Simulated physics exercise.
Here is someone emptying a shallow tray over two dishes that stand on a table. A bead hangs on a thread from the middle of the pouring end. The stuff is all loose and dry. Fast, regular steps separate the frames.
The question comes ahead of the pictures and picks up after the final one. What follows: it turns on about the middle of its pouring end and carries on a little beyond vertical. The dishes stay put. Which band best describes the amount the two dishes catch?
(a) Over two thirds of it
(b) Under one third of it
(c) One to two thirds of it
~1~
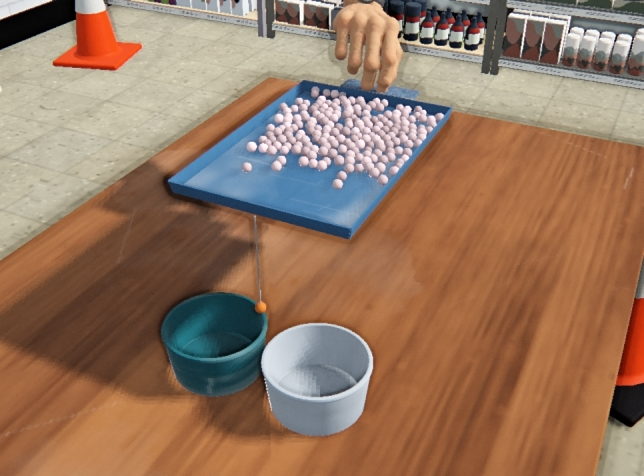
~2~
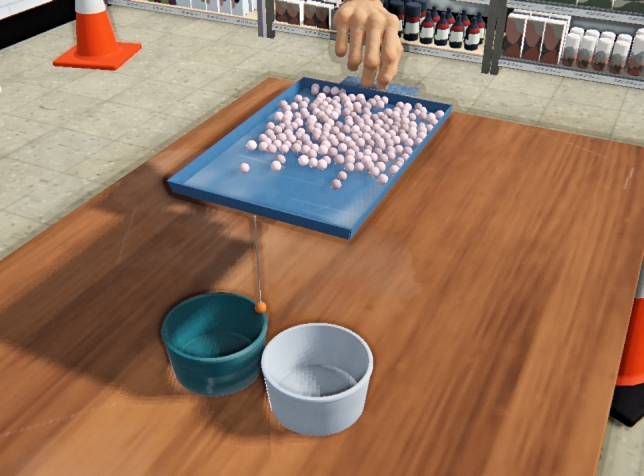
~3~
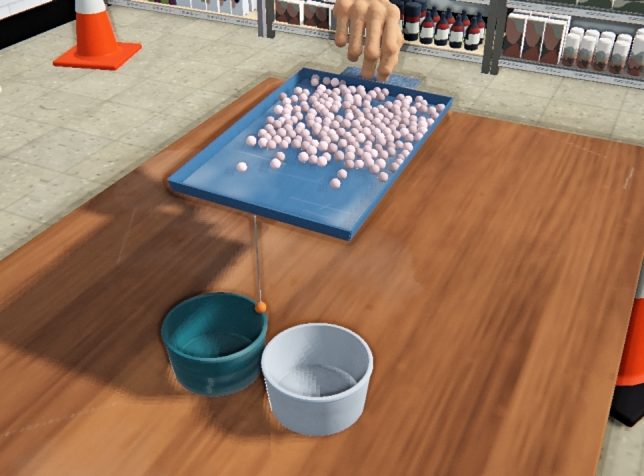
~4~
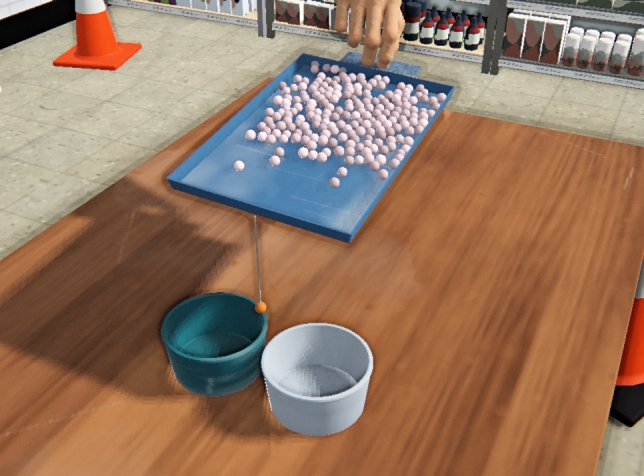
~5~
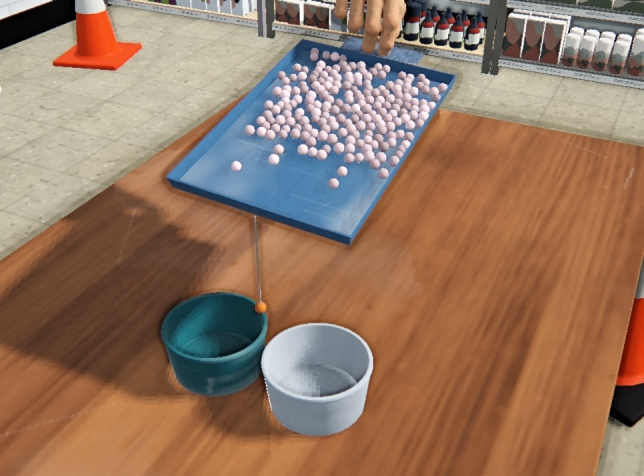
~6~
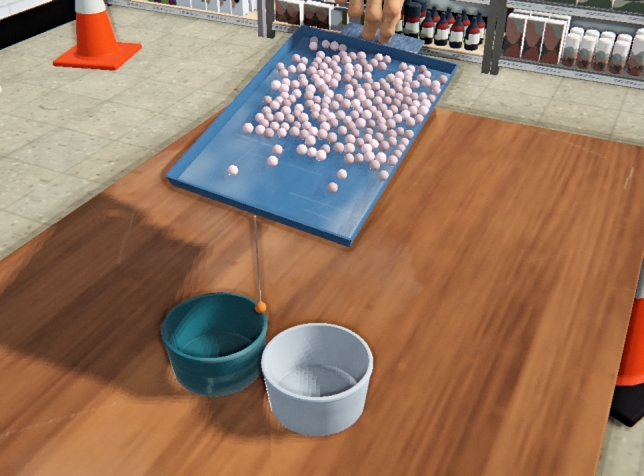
(a) Over two thirds of it.
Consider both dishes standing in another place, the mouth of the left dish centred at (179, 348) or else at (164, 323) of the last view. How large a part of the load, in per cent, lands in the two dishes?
Roughly 50 % and 40 %.
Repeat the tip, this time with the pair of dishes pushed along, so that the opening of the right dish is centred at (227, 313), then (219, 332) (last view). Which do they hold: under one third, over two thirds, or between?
Run 1 - below one third; run 2 - under a third.
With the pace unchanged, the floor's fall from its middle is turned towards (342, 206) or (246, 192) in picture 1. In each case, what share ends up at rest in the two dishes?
So it's 80 percent with the first slope and 60 percent with the other.
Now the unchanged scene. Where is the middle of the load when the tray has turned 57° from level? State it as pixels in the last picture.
In the last view, the load is centred close to (315, 237).
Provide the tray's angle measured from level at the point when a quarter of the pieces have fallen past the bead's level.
It's turned some 55 degrees by then.
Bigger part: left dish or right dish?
Looks like the right-placed one wins this one.
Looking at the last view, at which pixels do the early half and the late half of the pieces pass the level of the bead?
Around (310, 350) and then (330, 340).
Soon after the last picture, tray tipped steeply; about half on the tray; about a quarter in the right dish; a stray few in the left dish; a small part outside both; about a quarter in the air.
A little later, tray tipped right over; a small part on the tray; most in the right dish; a stray few in the left dish; a small part outside both; a small part in the air.
Later still, tray tipped past a quarter turn; most in the right dish; a stray few in the left dish; a small part outside both.
By the end, tray tipped past a quarter turn; most in the right dish; a stray few in the left dish; a small part outside both.
